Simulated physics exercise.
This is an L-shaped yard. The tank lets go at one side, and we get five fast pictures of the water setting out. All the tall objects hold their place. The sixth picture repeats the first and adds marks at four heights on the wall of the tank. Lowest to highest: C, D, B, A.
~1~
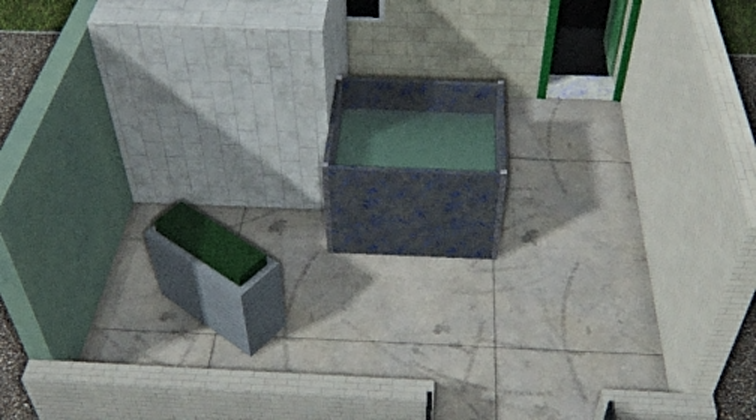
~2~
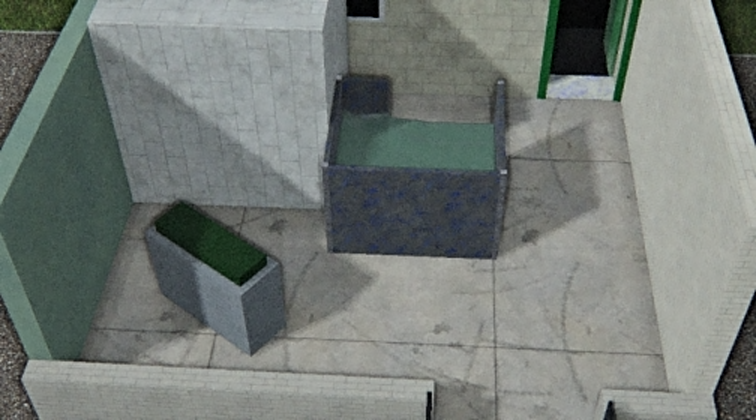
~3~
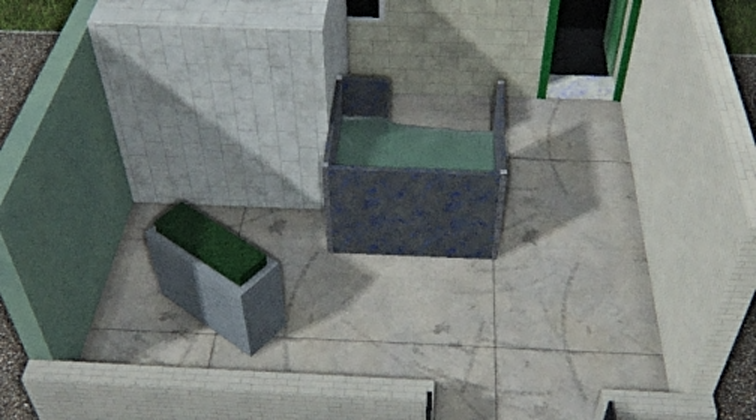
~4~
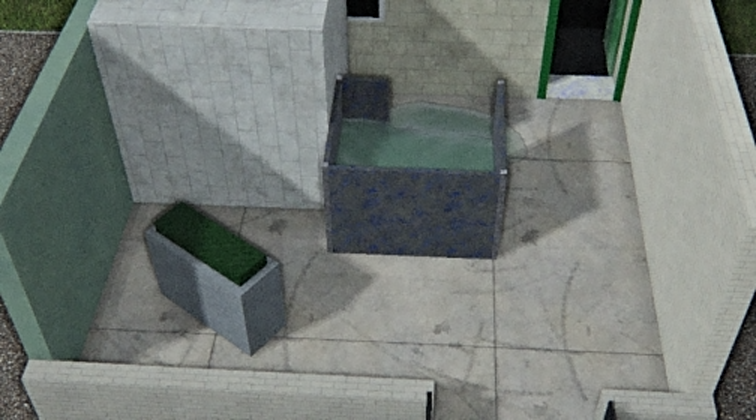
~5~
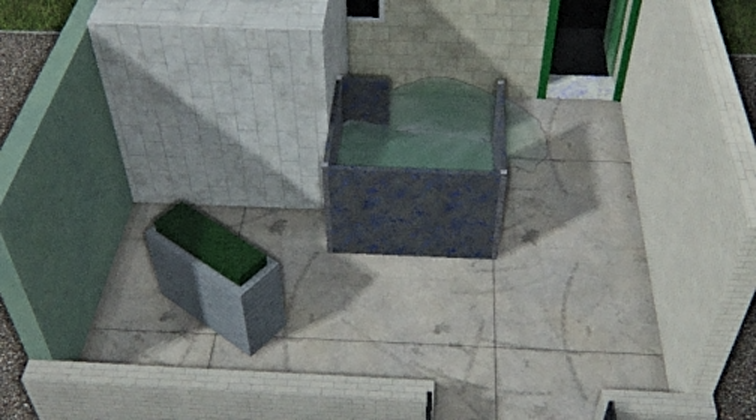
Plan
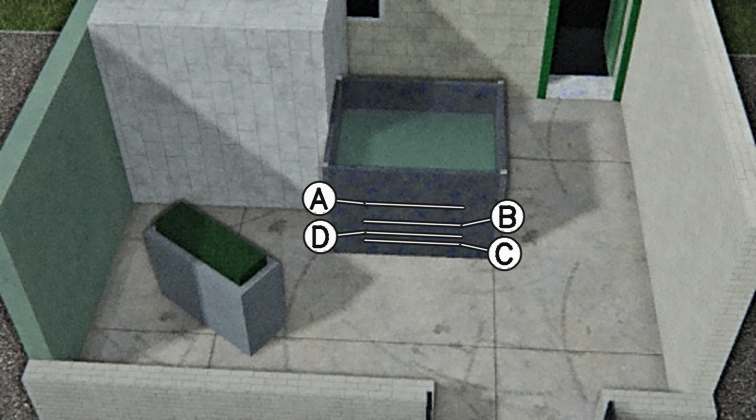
A dark, mottled square tank of greenish water stands in a walled, paved yard, seen from a high, steady viewpoint. A grey planter topped with dark green sits at front left, near a green side wall, with pale block walls around and a green-framed doorway at back right. The tank's back side opens, and the water slips out behind it, spreading in a thin, translucent sheet toward the back wall and right.
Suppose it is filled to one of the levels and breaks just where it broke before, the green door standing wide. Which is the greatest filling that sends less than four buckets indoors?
Line B.
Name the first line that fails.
That would be A.
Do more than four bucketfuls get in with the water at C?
No, not at all.
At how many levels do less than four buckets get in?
Three of them.
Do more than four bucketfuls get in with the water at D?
No.
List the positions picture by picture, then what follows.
In the first picture, water in the tank at rest, its middle at (416, 151); foot of the green doorway at (579, 99); open gate at (518, 382).
In the second picture, water covers 2 % of the ground, its front hidden from here.
In the third picture, water covers 4 % of the ground, its front hidden from here.
In the fourth picture, water covers 9 % of the ground, its front hidden from here.
In the fifth picture, water covers 15 % of the ground, its front hidden from here.
On the marked copy, A at (413, 205); B at (413, 223); C at (412, 242); D at (412, 234); from the bottom up C, D, B, A.
With A, about 10 bucketfuls get in.
With B, a bucket or two gets in.
With C, nothing gets over.
With D, nothing gets over.
